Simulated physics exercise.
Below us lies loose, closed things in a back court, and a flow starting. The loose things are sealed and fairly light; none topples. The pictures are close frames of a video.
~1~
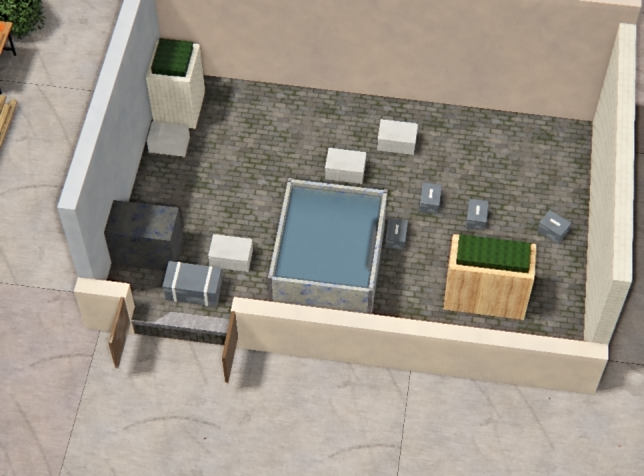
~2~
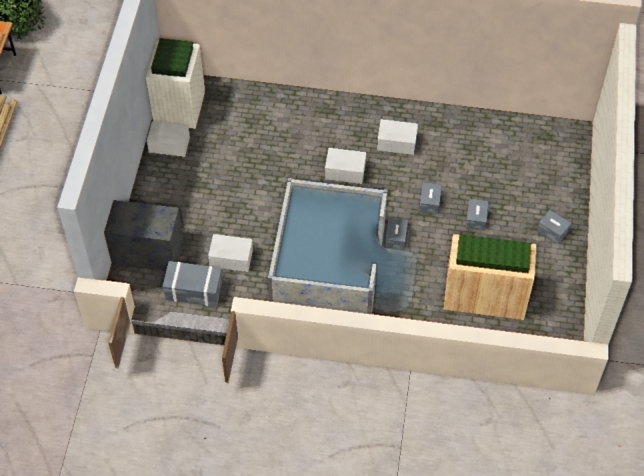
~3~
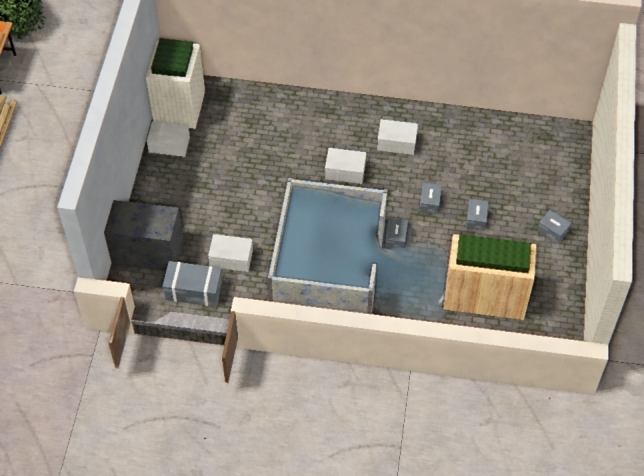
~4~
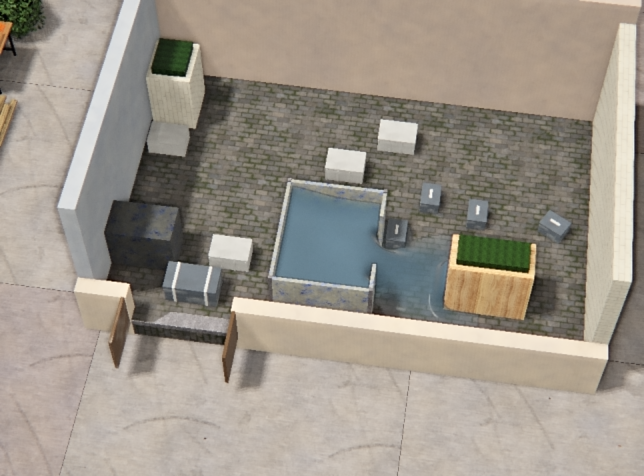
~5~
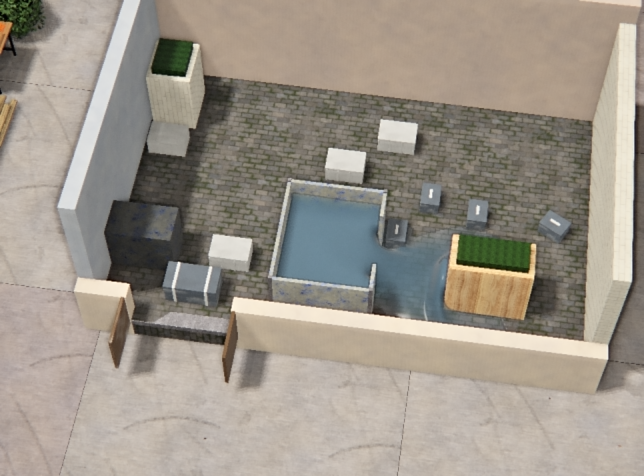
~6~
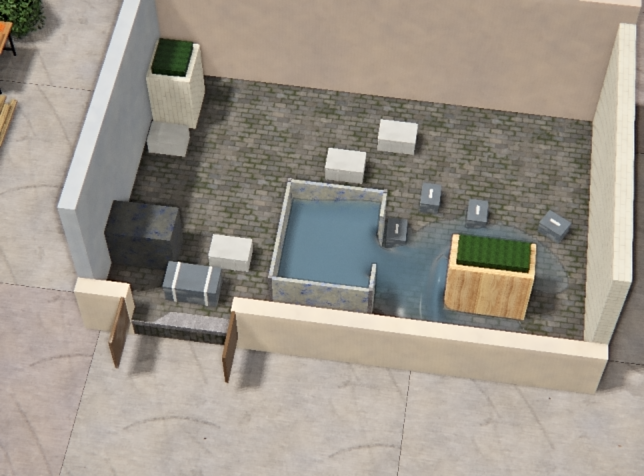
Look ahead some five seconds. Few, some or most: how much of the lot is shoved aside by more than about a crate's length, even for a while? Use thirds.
That comes to not even a third.
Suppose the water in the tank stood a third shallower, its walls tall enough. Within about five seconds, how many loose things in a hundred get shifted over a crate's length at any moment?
I make it 20 per cent.
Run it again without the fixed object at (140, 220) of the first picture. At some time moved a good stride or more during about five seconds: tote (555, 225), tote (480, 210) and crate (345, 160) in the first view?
In that order: Shifted that much, pushed that far, not that far.
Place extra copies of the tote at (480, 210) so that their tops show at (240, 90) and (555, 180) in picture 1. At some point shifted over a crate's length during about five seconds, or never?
One after the other: Less than that, moved that far.
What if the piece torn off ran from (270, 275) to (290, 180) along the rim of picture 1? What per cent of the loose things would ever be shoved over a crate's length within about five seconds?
Some 30 per cent.
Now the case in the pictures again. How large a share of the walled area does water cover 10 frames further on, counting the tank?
Near 45 in a hundred.
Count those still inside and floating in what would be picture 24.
1 of them.
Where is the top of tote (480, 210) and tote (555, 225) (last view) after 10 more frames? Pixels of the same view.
Roughly at (526, 114) and (565, 151).
A moment on, 0 of 10 are well off their spots; 0 afloat.
Next, 2 of 10 are well off their spots; 0 afloat.
Later, 2 of 10 are well off their spots; 1 afloat.
In the end, 3 of 10 are well off their spots, and 3 have been at some point; 0 afloat.
